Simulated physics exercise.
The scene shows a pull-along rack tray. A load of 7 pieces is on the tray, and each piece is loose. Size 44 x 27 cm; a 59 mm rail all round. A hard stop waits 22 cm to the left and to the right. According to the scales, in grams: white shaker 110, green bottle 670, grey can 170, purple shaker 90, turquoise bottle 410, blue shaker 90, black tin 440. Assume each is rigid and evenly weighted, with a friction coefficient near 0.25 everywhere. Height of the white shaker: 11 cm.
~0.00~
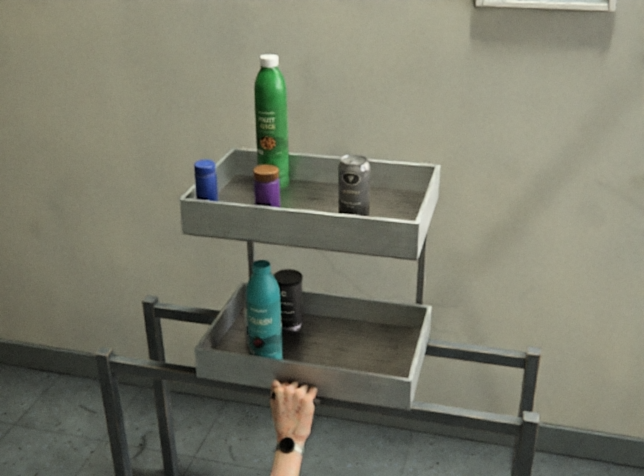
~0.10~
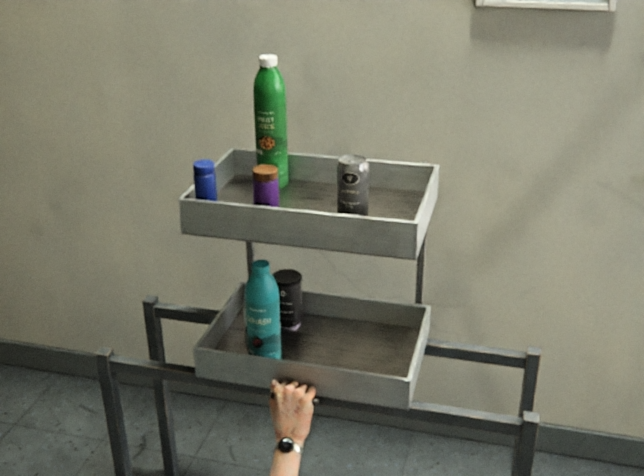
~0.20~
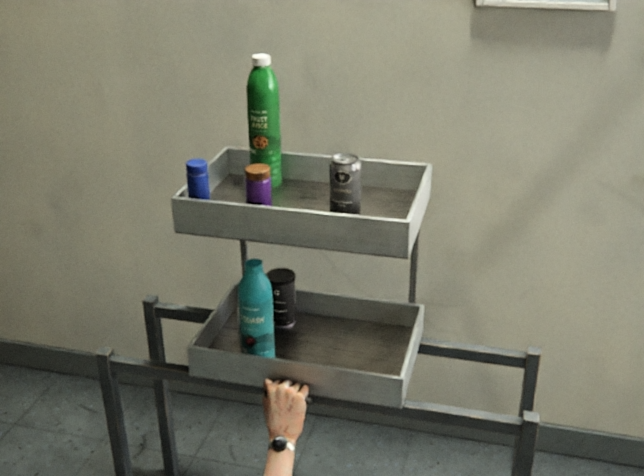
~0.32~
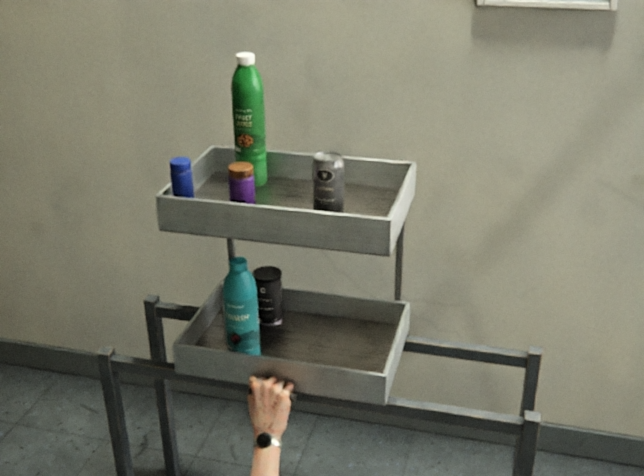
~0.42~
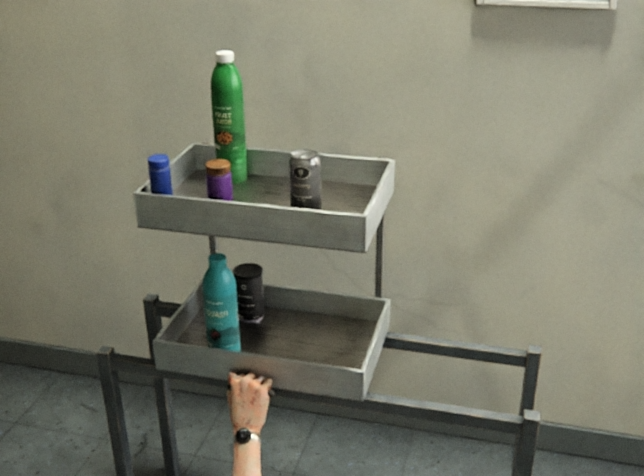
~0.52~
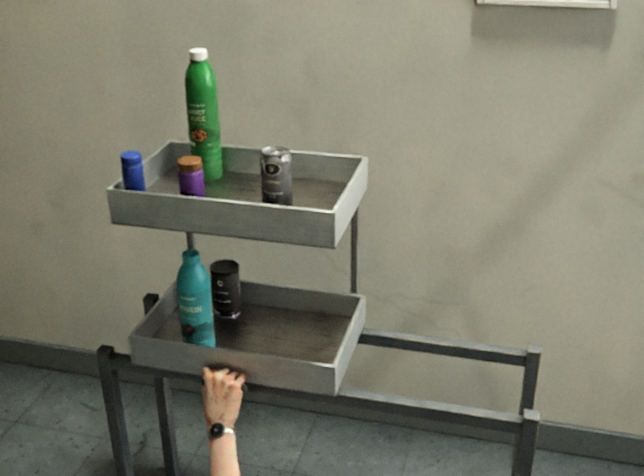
Beside a plain wall, a hand sliding a two-tier grey rack tray of bottles, cans and small containers left along rails.
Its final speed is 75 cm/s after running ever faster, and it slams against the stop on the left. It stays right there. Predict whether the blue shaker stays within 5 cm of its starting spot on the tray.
Stays within it.
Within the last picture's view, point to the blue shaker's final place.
About (98, 180).
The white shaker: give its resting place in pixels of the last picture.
End point: Approx. (141, 304).
By 0.62 s, tray has slid 22 cm left.
By 0.72 s, tray has slid 22 cm left; green bottle 6 cm from its spot; turquoise bottle 6 cm from its spot; grey can 6 cm from its spot.
By 0.82 s, tray has slid 22 cm left; turquoise bottle 10 cm from its spot; grey can 10 cm from its spot; black tin 9 cm from its spot.
When it is over (1.8 s), not toppled but over 5 cm from the start, white shaker, green bottle, grey can, purple shaker, turquoise bottle and black tin; the last one within 5 cm of the start. In the last view, blue shaker near (98, 180).
